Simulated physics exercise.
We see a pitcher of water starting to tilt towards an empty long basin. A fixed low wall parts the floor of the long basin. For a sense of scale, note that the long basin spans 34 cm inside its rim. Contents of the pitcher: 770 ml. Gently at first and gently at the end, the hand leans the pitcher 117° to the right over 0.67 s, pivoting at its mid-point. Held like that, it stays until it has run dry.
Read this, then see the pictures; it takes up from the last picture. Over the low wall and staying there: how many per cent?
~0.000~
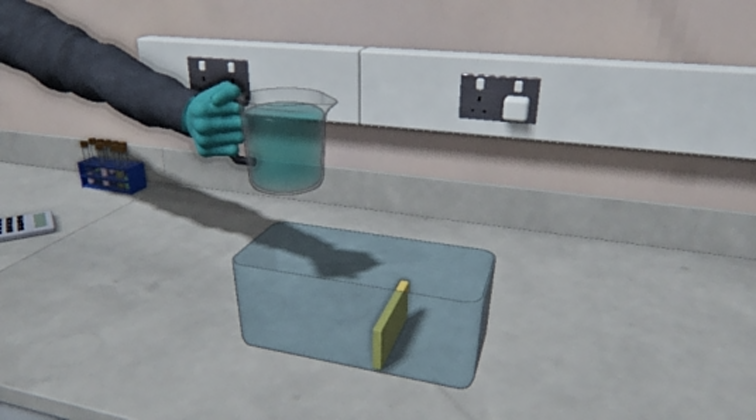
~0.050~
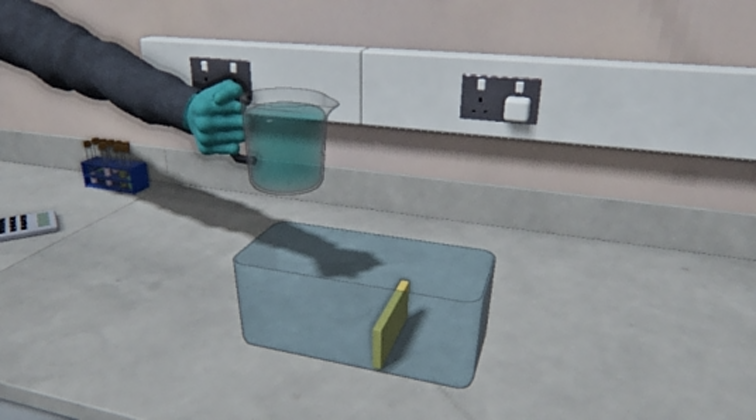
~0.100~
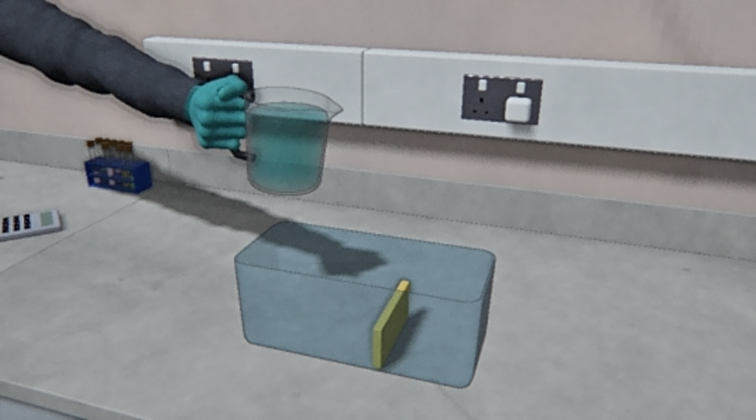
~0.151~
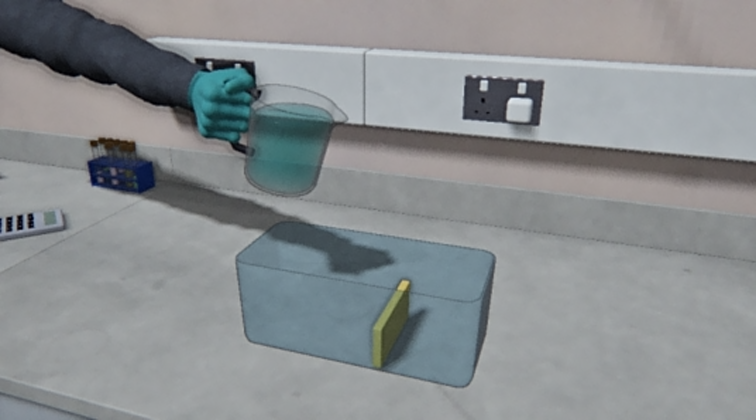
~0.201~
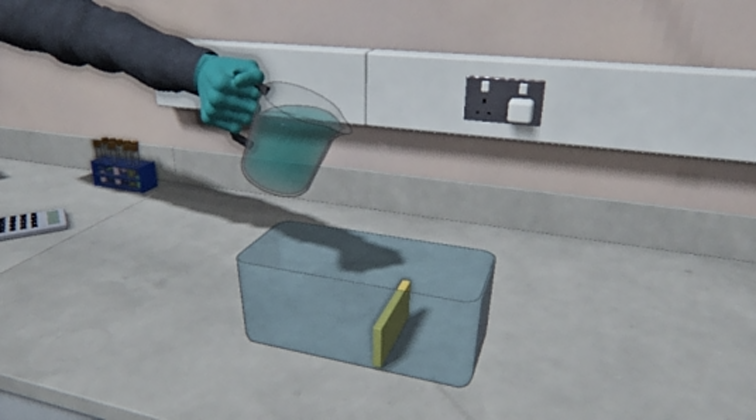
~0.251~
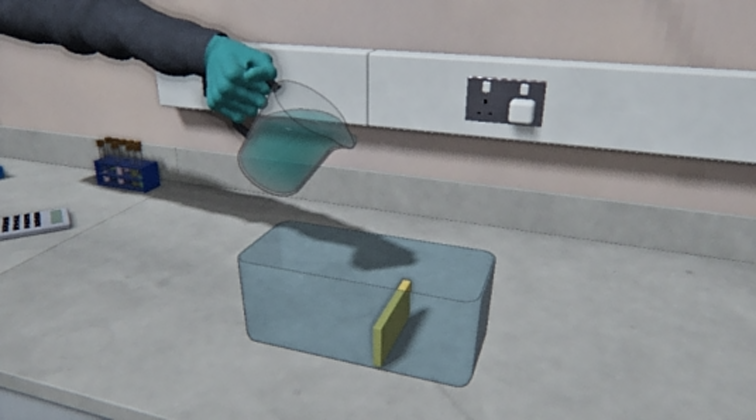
18 out of 100.
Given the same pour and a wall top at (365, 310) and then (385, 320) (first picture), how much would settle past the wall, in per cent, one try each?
The first gives near 70 per cent and the second near 35 per cent.
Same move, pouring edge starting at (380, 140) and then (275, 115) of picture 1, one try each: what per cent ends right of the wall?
I'd expect close to 65 per cent and then close to 5 per cent.
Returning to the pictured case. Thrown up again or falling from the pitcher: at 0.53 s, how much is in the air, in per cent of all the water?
At that moment, about 30 percent.
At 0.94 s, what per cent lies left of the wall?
That share comes to around 76 in a hundred.
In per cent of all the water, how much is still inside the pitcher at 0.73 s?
Roughly 5 percent remains.
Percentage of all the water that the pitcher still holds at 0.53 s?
Fraction remaining: Approx. 44 per cent.
By 0.53 s the tilt is 104° and 45 per cent is still to pour, 12 is left of the wall and 13 right of it.
By 0.73 s the tilt is 117° and 5 per cent is still to pour, 69 is left of the wall and 17 right of it.
By 0.94 s the tilt is 117° and 0 per cent is still to pour, 76 is left of the wall and 18 right of it.
By 1.17 s the tilt is 117° and 0 per cent is still to pour, 78 is left of the wall and 18 right of it.
At rest 78 per cent lies left of the wall, 18 right of it and 4 outside.
